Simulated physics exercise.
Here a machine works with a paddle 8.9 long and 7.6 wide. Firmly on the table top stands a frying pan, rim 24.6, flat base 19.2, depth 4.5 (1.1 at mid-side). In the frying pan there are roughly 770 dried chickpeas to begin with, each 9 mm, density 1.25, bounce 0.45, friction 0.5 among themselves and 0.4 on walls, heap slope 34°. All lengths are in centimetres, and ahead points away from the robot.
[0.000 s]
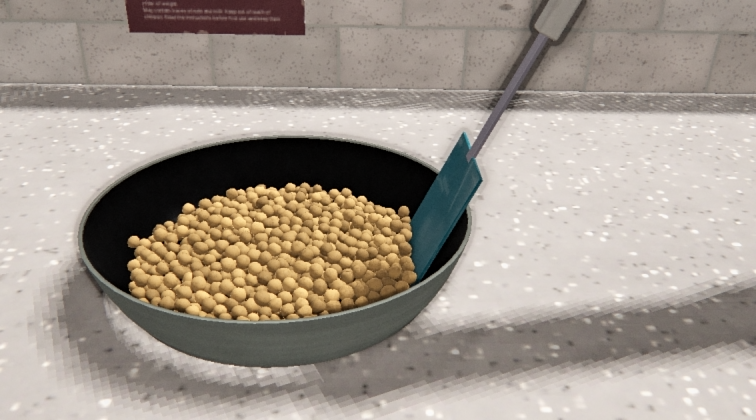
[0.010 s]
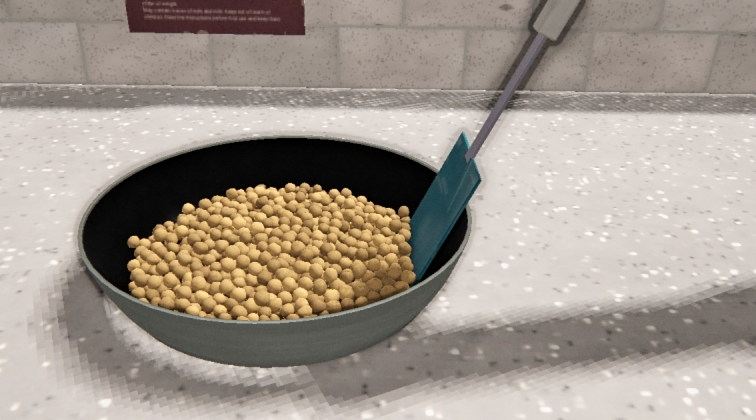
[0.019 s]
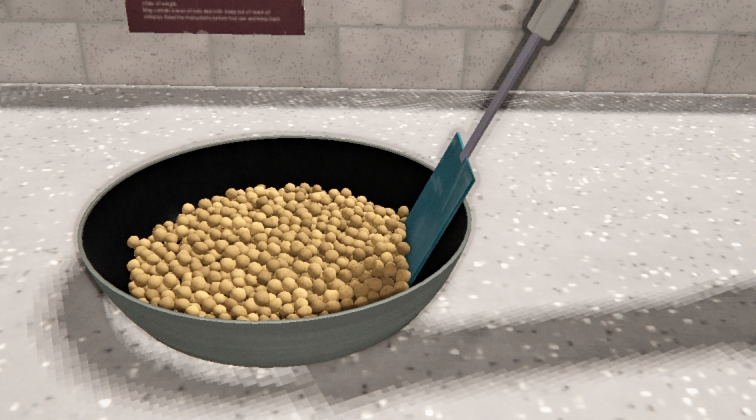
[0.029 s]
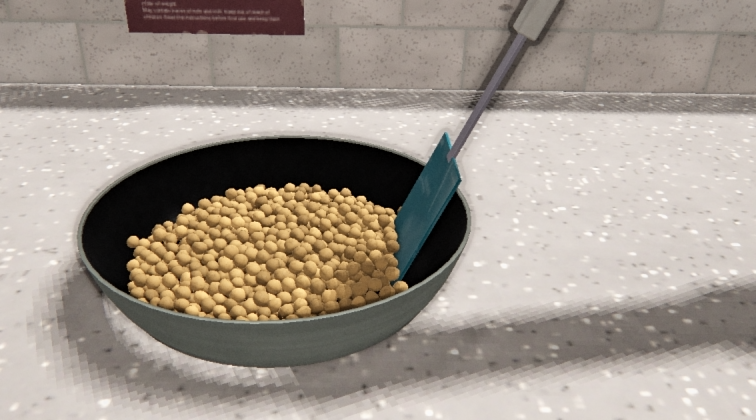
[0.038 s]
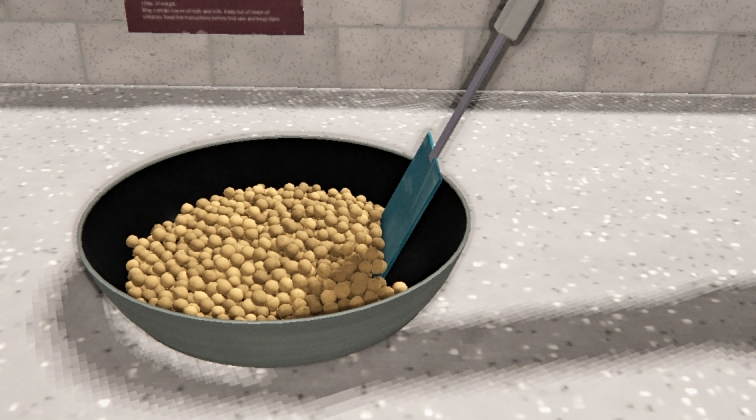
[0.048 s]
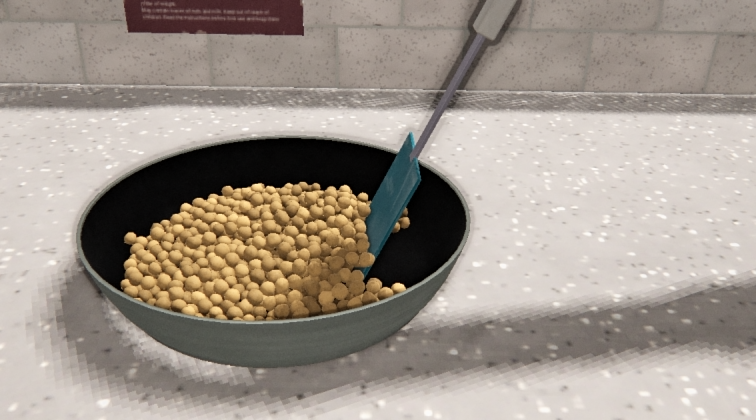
The video shows a dark frying pan heaped with dried chickpeas on a speckled table top, while a teal paddle inside its right edge moves left, pushing into the heap and shifting some chickpeas as a few roll behind it.
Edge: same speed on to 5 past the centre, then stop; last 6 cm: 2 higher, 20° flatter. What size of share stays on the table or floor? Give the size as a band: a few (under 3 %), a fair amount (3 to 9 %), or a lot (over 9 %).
A fair amount, between 3 and 9 %.
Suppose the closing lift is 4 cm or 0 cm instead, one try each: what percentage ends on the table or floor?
You'd get some 10 per cent with the first setting and some 0 per cent with the second.
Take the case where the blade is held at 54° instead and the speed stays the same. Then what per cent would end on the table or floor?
Then roughly 5 percent.
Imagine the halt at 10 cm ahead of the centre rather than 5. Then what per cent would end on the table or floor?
My guess would be around 25 per cent.
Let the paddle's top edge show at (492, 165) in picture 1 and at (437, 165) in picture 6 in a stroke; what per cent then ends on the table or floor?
Some 5 per cent.
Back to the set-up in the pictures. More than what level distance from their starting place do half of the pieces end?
The figure is about 3 cm.
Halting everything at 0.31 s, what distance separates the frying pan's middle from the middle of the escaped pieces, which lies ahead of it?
I reckon roughly 18 centimetres.
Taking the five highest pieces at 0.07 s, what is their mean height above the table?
Height: Some 6 cm.
After 0.07 s, sloping 64°, highest piece 6 above the table; 772 in the frying pan.
After 0.09 s, sloping 58°, highest piece 8 above the table; 772 in the frying pan.
After 0.31 s, sloping 45°, highest piece 5 above the table; 734 in the frying pan, 31 on the table or floor, 7 on the blade or in flight.
After 1.36 s, sloping 45°, highest piece 5 above the table; 734 in the frying pan, 38 on the table or floor.
In the end, 734 in the frying pan, 38 on the table or floor. That is 5 % on the table or floor.
